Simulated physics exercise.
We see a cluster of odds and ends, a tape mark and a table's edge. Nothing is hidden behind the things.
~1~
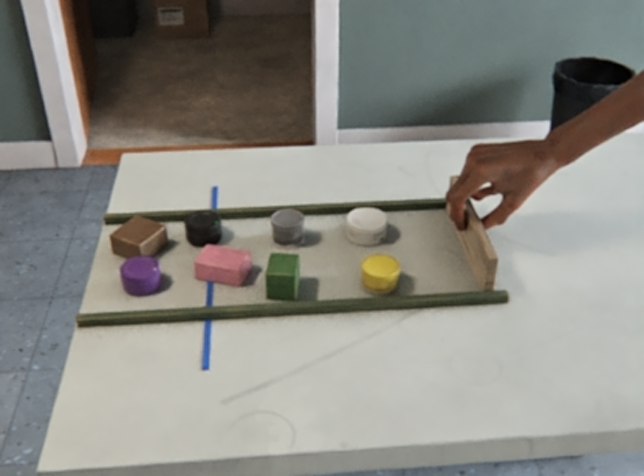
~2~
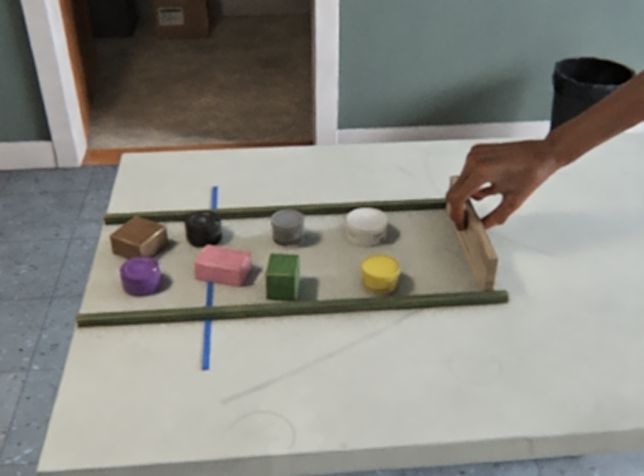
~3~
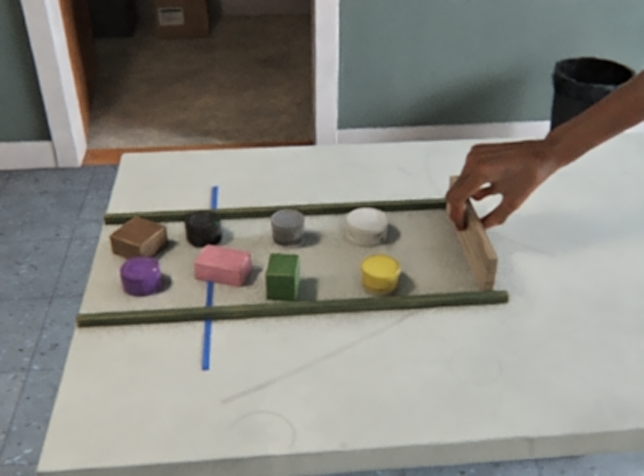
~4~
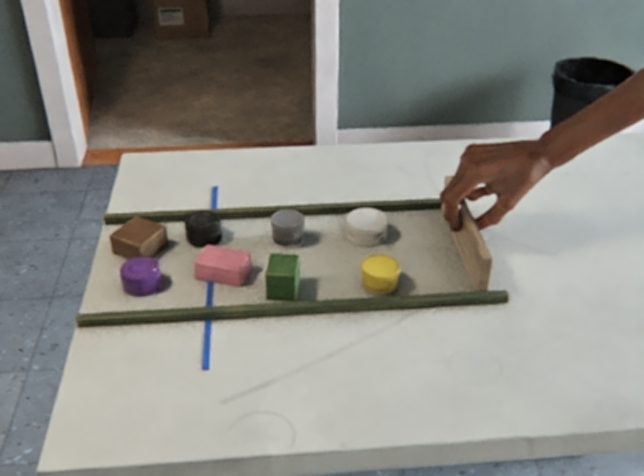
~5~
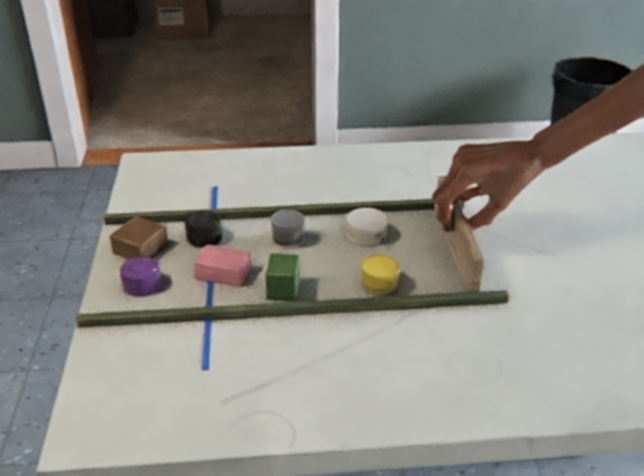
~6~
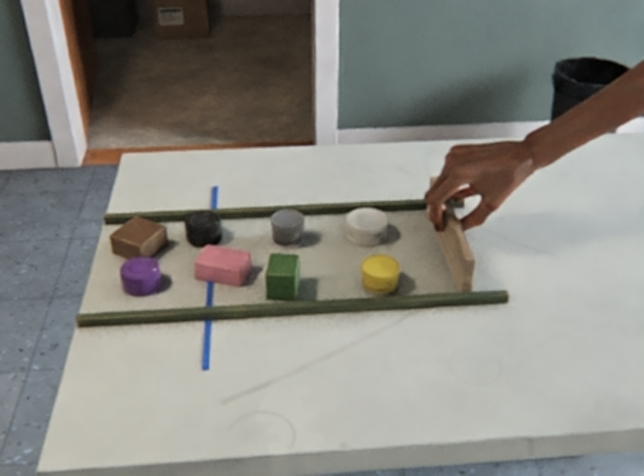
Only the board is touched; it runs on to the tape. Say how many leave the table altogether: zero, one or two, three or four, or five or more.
Outcome: The number that fall off is zero.
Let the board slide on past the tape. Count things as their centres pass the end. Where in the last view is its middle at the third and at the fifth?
Its middle is around (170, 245) and later (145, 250).
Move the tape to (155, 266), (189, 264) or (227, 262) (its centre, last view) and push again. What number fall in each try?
Try by try, 3, 0 and 0.
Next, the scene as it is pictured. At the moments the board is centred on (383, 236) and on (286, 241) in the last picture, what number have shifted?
First 2, then 6.
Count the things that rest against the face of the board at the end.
The number is 2.
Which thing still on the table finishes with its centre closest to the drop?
That is the brown block.
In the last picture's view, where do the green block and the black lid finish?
The green block at (151, 285), the black lid at (166, 223).
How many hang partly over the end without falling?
That would be 1.
Soon after, none off yet; brown block at rest near (139, 240); purple lid at rest near (141, 276); black lid at rest near (203, 229).
At rest, the number that fall off is zero.
